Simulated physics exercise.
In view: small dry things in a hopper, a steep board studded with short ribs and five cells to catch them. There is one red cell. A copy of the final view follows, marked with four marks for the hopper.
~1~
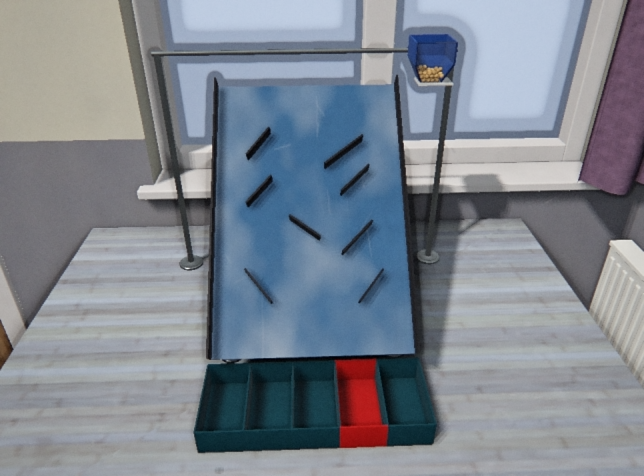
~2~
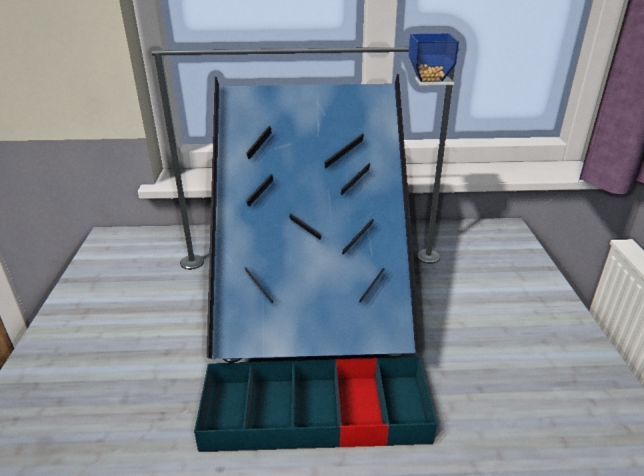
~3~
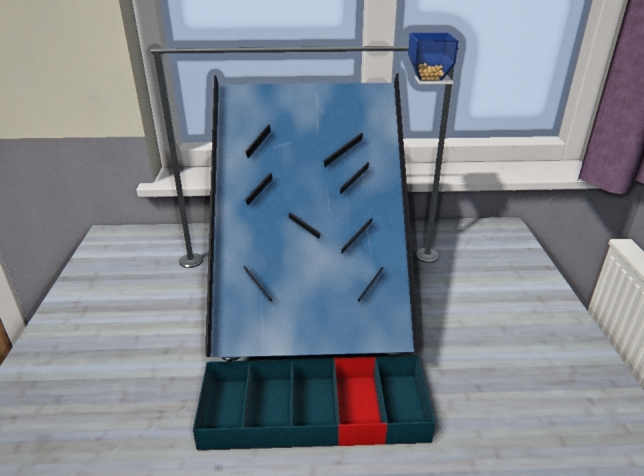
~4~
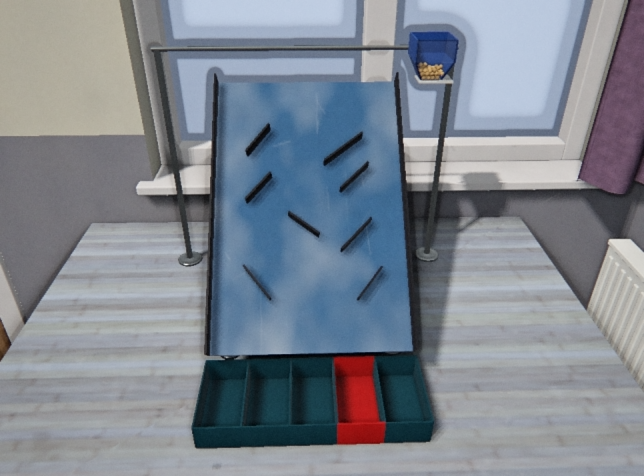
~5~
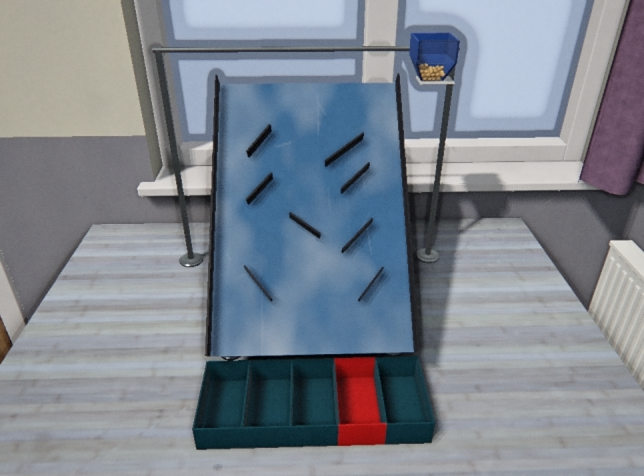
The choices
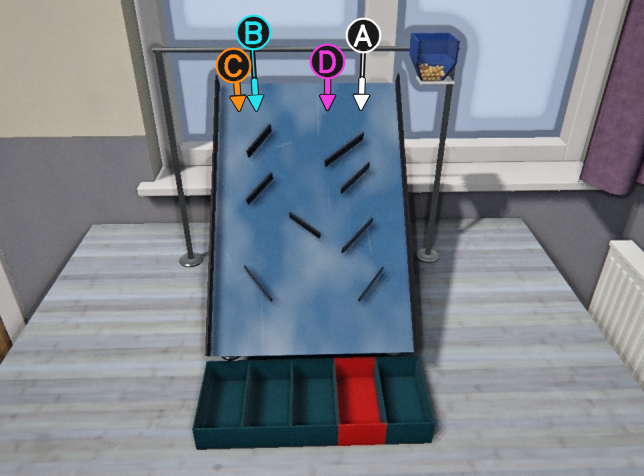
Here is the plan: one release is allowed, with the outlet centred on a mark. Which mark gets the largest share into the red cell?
Mark D does it best.
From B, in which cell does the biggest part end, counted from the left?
It is the first one.
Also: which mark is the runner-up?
The answer is A.
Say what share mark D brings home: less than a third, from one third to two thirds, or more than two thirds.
Mark D gives from one third to two thirds.
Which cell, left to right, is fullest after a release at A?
It is the fifth one.
On the marked copy, mark A meets the board at (361, 104); mark B meets the board at (256, 105); mark C meets the board at (238, 105); mark D meets the board at (327, 104).
With A, about a quarter in the red cell, most in other cells.
With B, a stray few in the red cell, nearly all in other cells.
With C, none in the red cell, nearly all in other cells, a stray few outside the box.
With D, about a third in the red cell, about two thirds in other cells.
